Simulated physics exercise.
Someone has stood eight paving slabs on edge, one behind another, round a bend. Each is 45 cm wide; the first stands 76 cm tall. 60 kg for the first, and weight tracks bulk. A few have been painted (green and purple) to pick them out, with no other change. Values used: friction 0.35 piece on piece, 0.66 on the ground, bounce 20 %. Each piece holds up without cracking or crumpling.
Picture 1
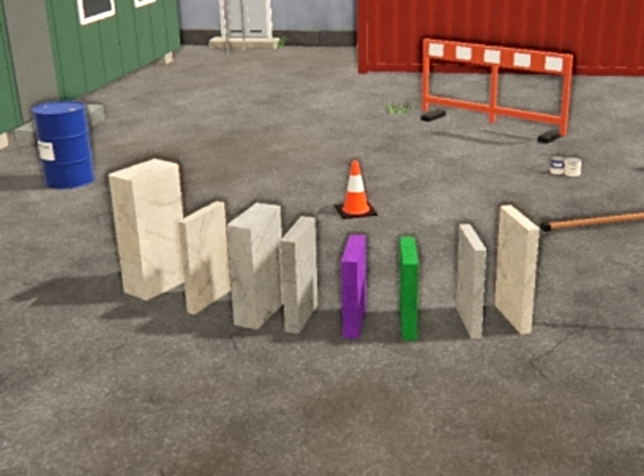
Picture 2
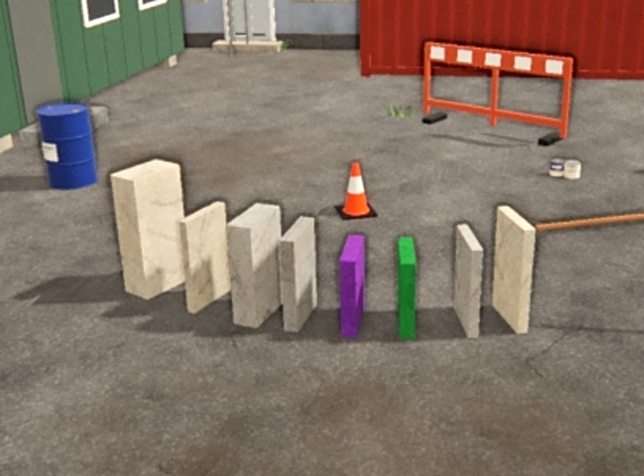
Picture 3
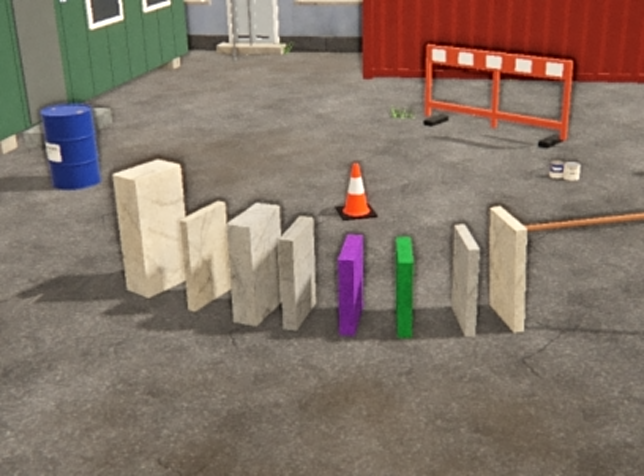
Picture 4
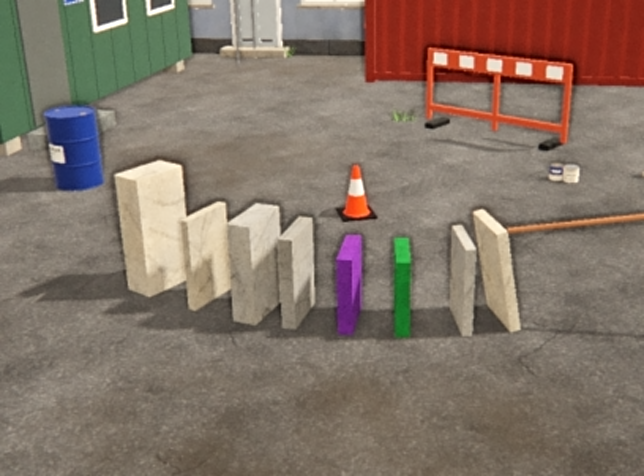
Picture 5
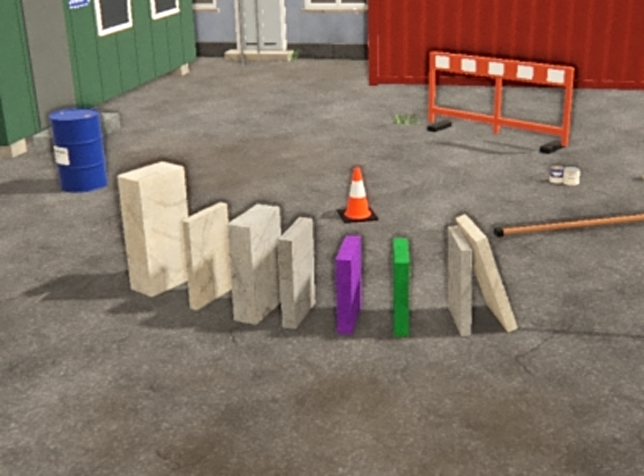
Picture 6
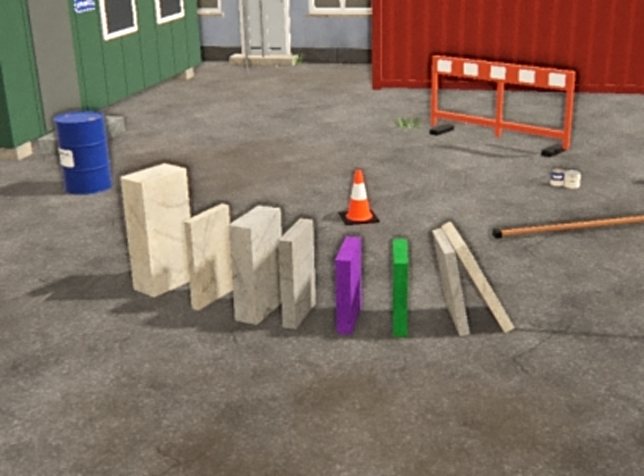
A pole pushes the rightmost slab, which tips left and leans against the next slab.
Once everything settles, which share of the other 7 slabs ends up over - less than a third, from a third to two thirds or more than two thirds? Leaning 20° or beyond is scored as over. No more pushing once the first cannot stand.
I would say over two thirds.
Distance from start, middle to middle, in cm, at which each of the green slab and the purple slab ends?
For green it's 30 cm, and for purple it's 30 cm.
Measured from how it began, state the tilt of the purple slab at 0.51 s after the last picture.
Near 30 degrees from how it began.
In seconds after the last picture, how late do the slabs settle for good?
That comes at about 2.5 s.
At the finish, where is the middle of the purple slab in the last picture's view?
It comes to rest around (312, 301) in the last view.
Then, 0.51 s on from the sixth picture, 3 of the 7 other slabs over; green slab tipped 50°; purple slab tipped 29°.
Then, 1.57 s on from the sixth picture, 7 of the 7 other slabs over; green slab tipped 70°; purple slab tipped 67°.
Finally, 7 of the 7 other slabs over; green slab tipped 70°; purple slab tipped 68°. That is 100 per cent. Not one is left standing. Seen by the last camera, middles, green slab near (361, 306), purple slab near (312, 301).
